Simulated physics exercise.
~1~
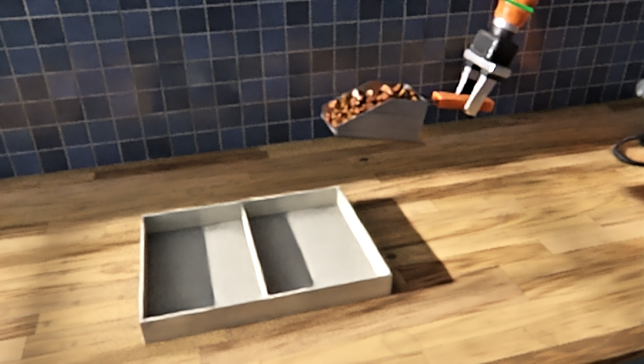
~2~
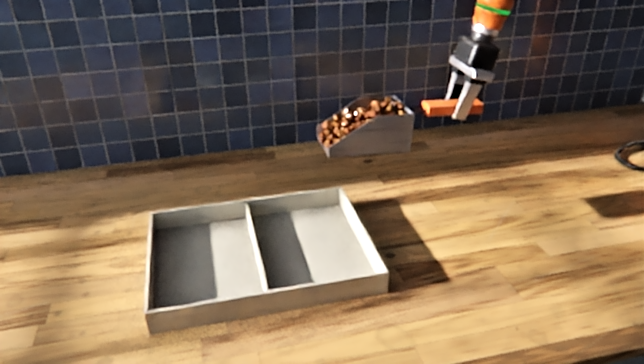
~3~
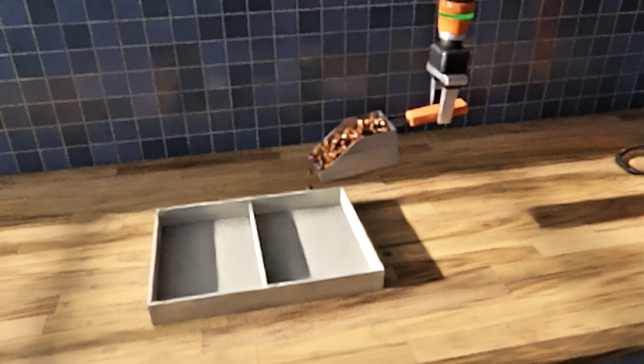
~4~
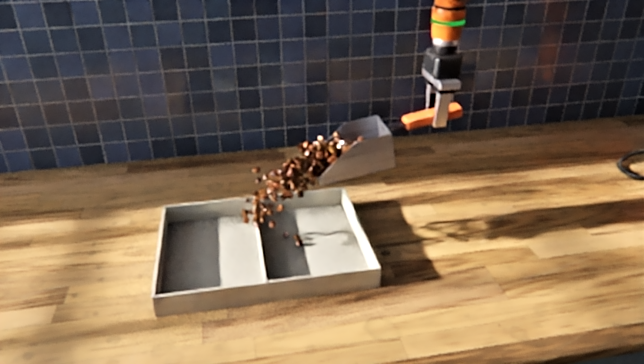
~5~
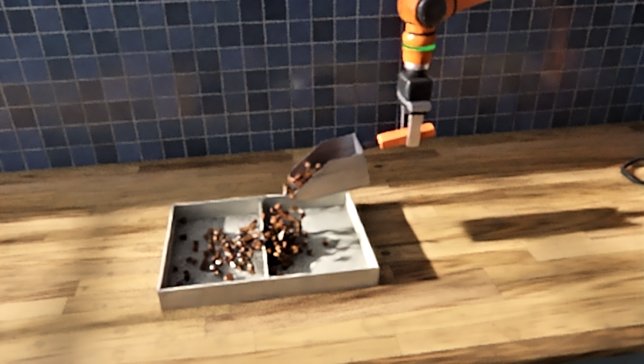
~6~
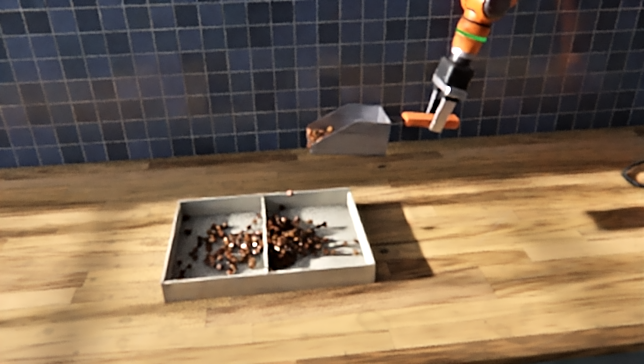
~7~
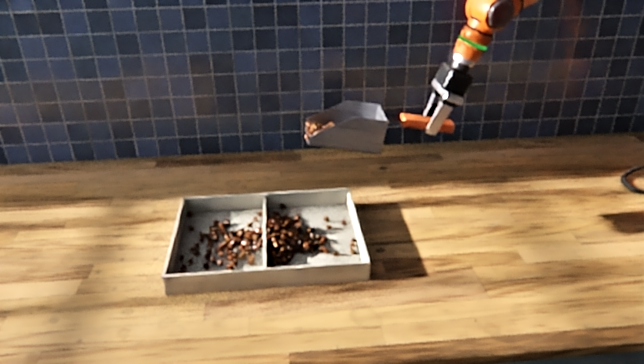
To begin with, an orange and black robot arm holds a grey scoop heaped with small brown pellets above a wooden counter, behind a pale tray divided into two compartments. The arm lowers the scoop and moves it left, tipping it toward the tray. The pellets slide out in a stream and tumble down around the divider, landing in both compartments. The arm then lifts the scoop and levels it, moving slightly right. Finally, the scoop hangs tilted back above the counter with some pellets still inside, while scattered piles lie on both sides of the tray, more of them in the right compartment.
